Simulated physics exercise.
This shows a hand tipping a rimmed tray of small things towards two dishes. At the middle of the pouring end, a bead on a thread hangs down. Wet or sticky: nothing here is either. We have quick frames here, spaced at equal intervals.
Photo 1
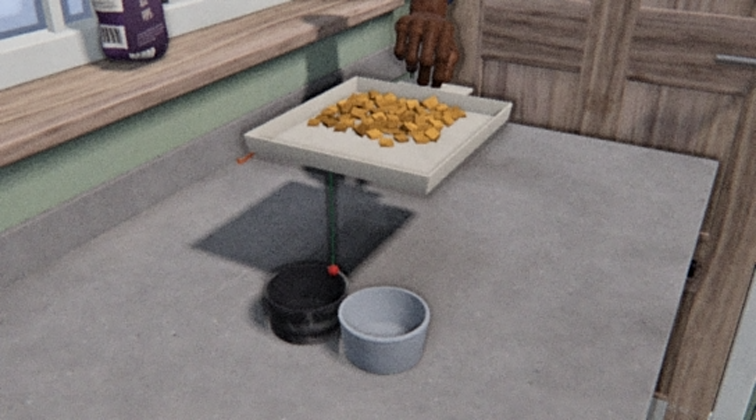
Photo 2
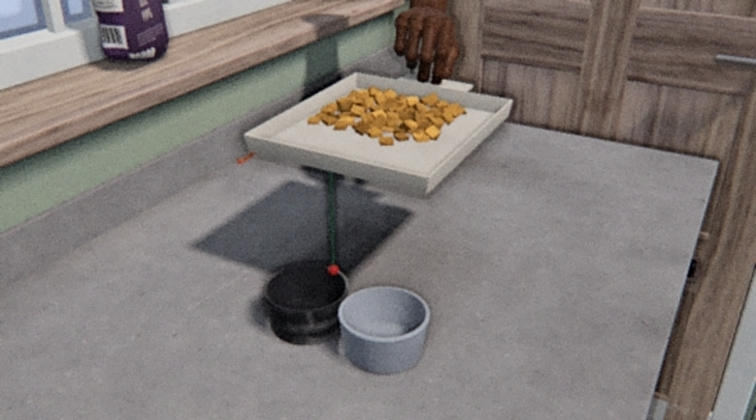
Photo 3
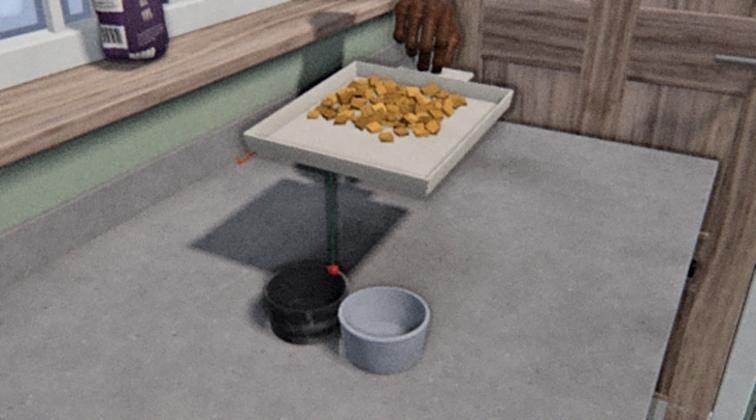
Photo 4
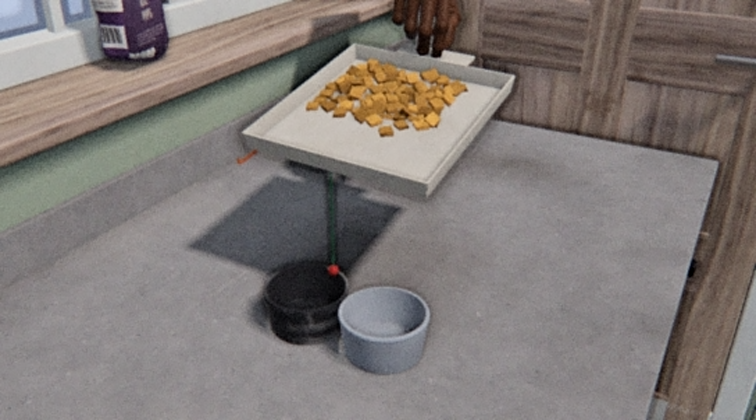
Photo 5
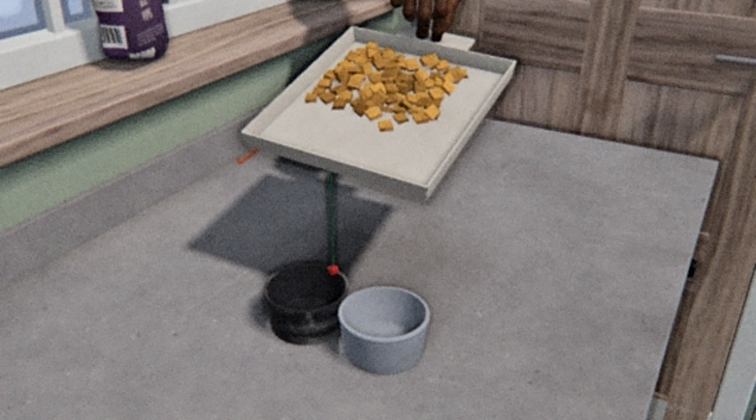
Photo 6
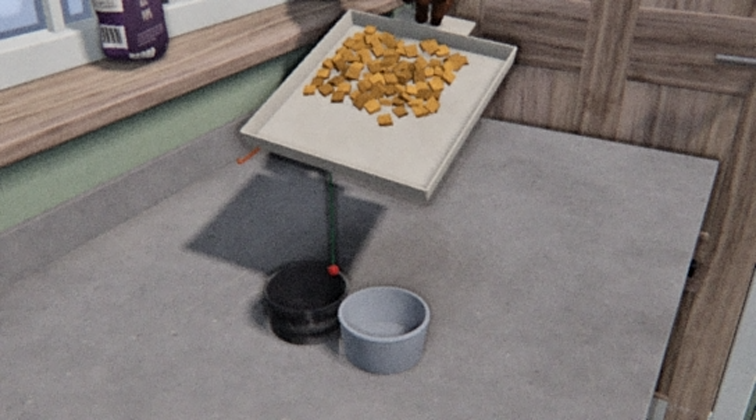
On a grey kitchen counter, a dark hand raised the far side of a pale tray of golden-brown squares, steadily tilting it toward the near edge above two small bowls, one black and one grey.
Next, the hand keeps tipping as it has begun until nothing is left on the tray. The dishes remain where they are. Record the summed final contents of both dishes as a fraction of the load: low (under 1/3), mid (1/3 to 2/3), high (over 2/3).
Recorded: Mid.
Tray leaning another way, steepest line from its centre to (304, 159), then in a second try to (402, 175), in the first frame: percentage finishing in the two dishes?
About 20 % and about 40 %.
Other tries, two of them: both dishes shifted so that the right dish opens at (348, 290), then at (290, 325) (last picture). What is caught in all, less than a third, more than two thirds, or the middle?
Case one, under a third; case two, under a third.
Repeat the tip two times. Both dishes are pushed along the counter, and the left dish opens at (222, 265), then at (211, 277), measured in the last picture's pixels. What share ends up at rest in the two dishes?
In turn 10 and 10 in a hundred.
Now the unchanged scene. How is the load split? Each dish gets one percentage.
The left dish holds 10 % and the right dish holds 40 %.
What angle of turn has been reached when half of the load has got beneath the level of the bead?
Roughly 110 degrees of turn.
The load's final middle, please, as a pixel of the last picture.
Roughly at (370, 355), give or take.
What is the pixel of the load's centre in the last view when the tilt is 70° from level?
I'd mark the middle close to (366, 180).
Just after the last frame, tray tipped steeply; roughly two thirds on the tray; roughly a quarter in the air.
A moment on, tray tipped past a quarter turn; roughly a quarter on the tray; about a tenth in the right dish; just a few in the left dish; roughly a third outside both; roughly a quarter in the air.
Further on, tray tipped past a quarter turn; roughly a third in the right dish; about a tenth in the left dish; roughly half outside both.
When it is over, tray tipped past a quarter turn; roughly a third in the right dish; about a tenth in the left dish; roughly half outside both.
